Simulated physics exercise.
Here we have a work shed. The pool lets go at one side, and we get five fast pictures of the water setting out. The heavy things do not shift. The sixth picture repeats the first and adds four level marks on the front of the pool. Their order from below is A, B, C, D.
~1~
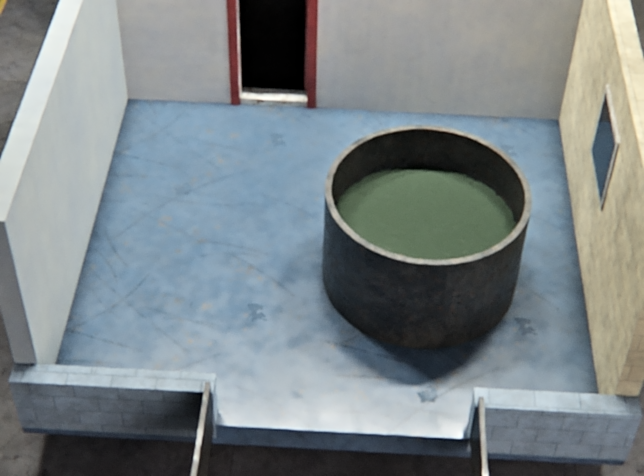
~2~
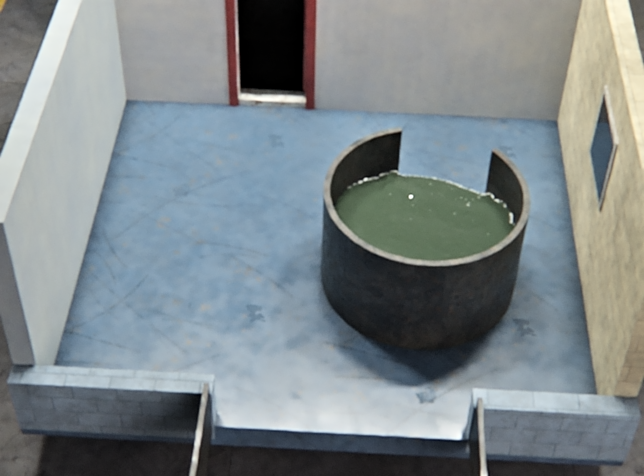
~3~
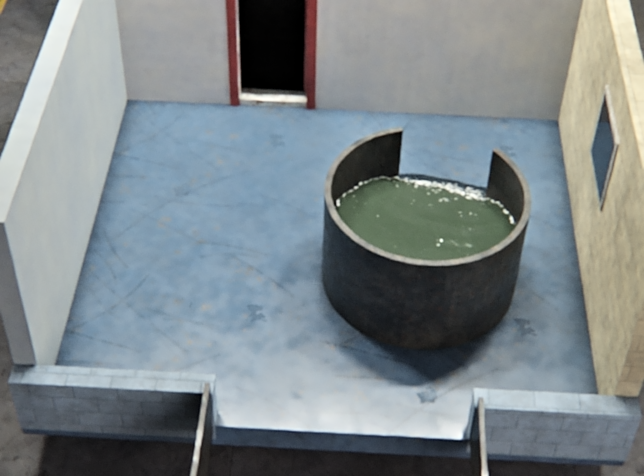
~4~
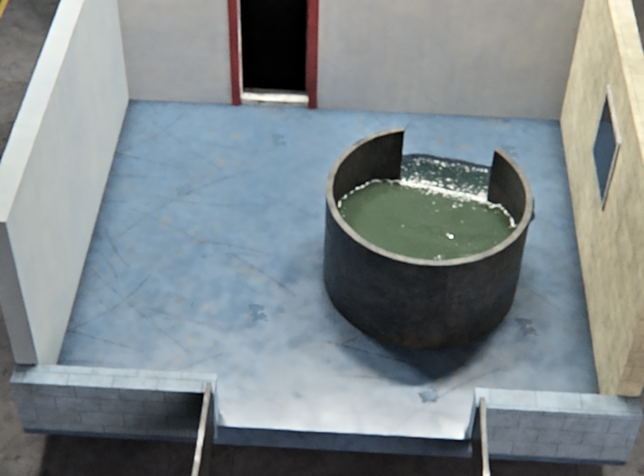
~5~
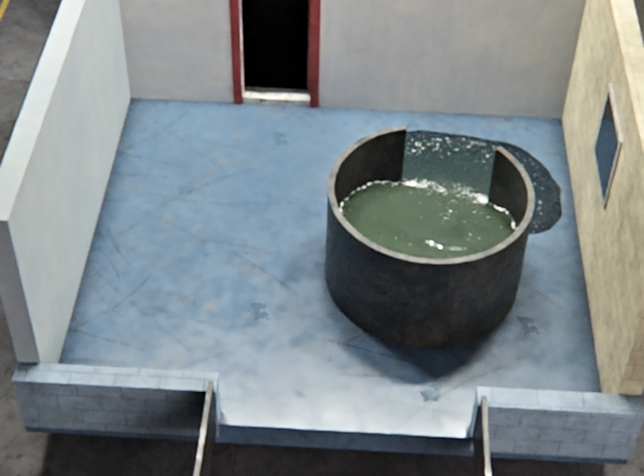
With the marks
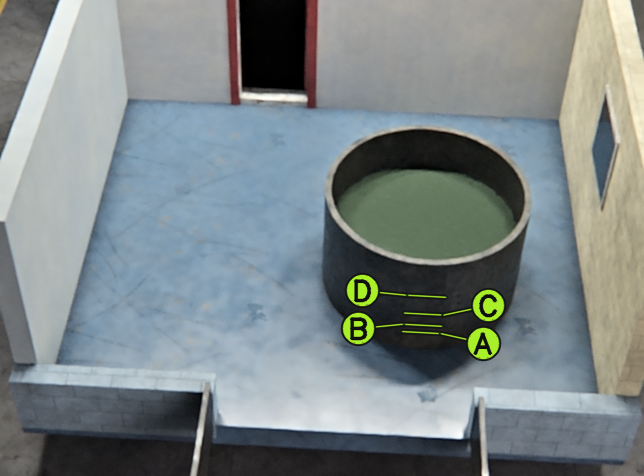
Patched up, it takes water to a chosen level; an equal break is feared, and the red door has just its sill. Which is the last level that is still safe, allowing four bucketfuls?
Use line D.
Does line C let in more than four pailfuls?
No, not at all.
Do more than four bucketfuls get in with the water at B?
No, not at all.
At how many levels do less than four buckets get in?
All of the four.
On the marked copy, A at (421, 332); B at (422, 325); C at (423, 314); D at (425, 296); from the bottom up A, B, C, D.
For line A, nothing gets over.
For line B, nothing gets over.
For line C, nothing gets over.
For line D, a splash gets over, under a bucket.
